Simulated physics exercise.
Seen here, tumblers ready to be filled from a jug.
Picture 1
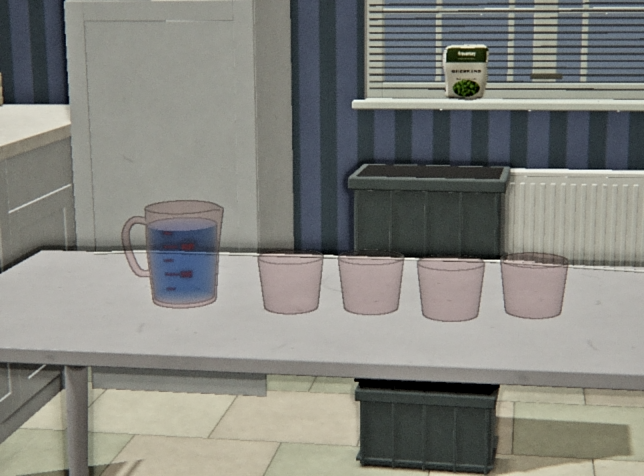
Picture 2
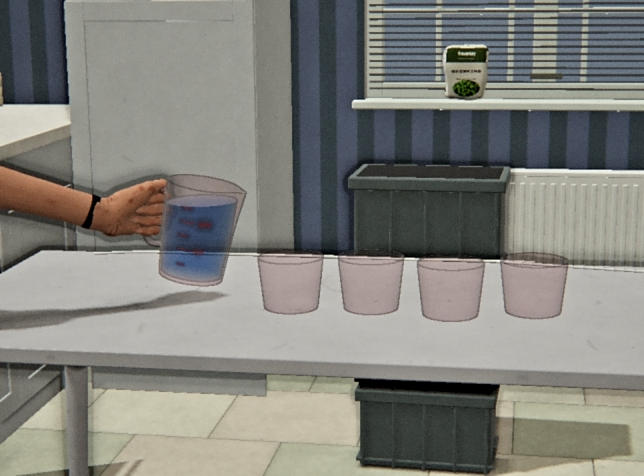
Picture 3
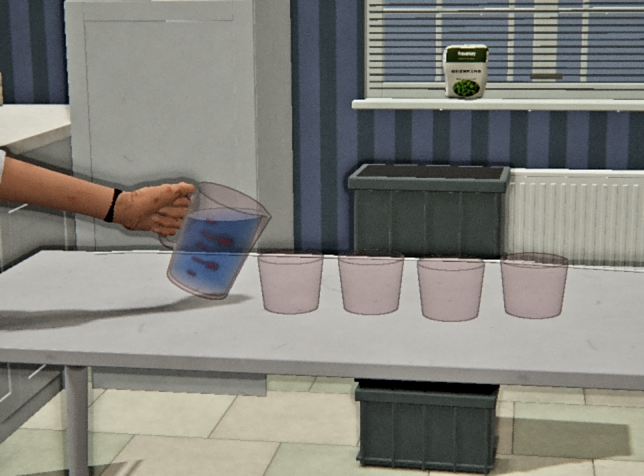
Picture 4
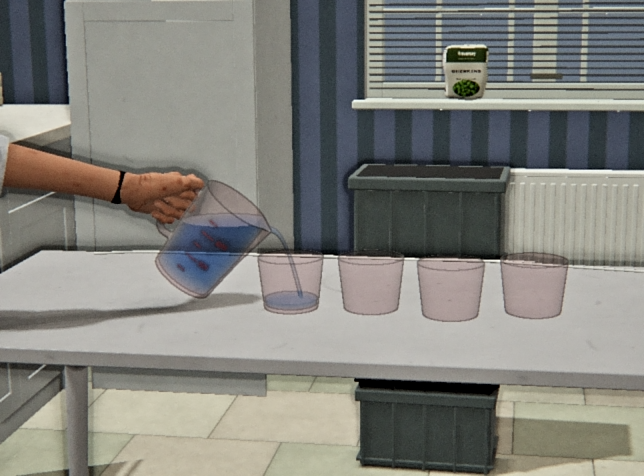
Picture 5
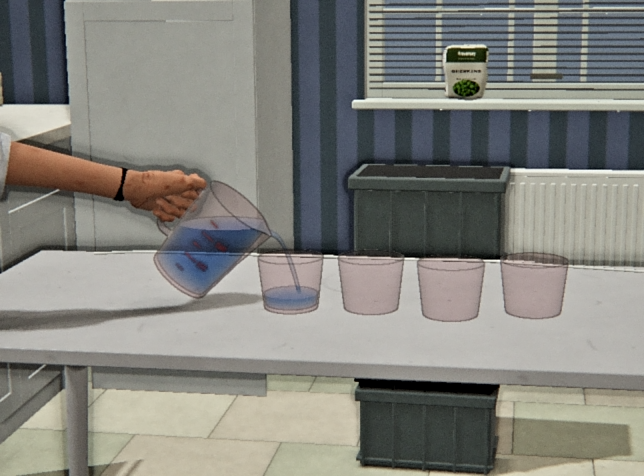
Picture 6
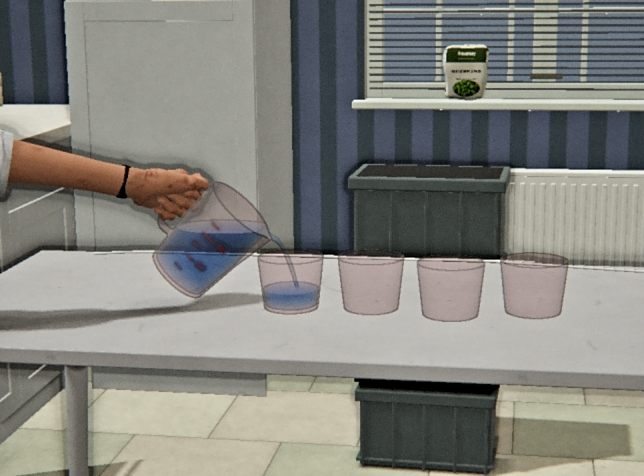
A hand lifted a jug of blue water from the table, moved it right and tilted it over the first of four empty tumblers, pouring a thin stream that slowly raised the water inside.
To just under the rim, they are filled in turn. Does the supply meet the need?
No.
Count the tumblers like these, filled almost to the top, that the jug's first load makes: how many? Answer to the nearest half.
I'd say near 2.5 of those.
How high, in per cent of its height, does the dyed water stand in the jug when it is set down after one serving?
The level sits at roughly 50 percent.
Next, the first is about two thirds full.
After that, the first is done and the jug has about two thirds of its load.
Finally, the jug is empty with two filled and the next at about half of a serving.
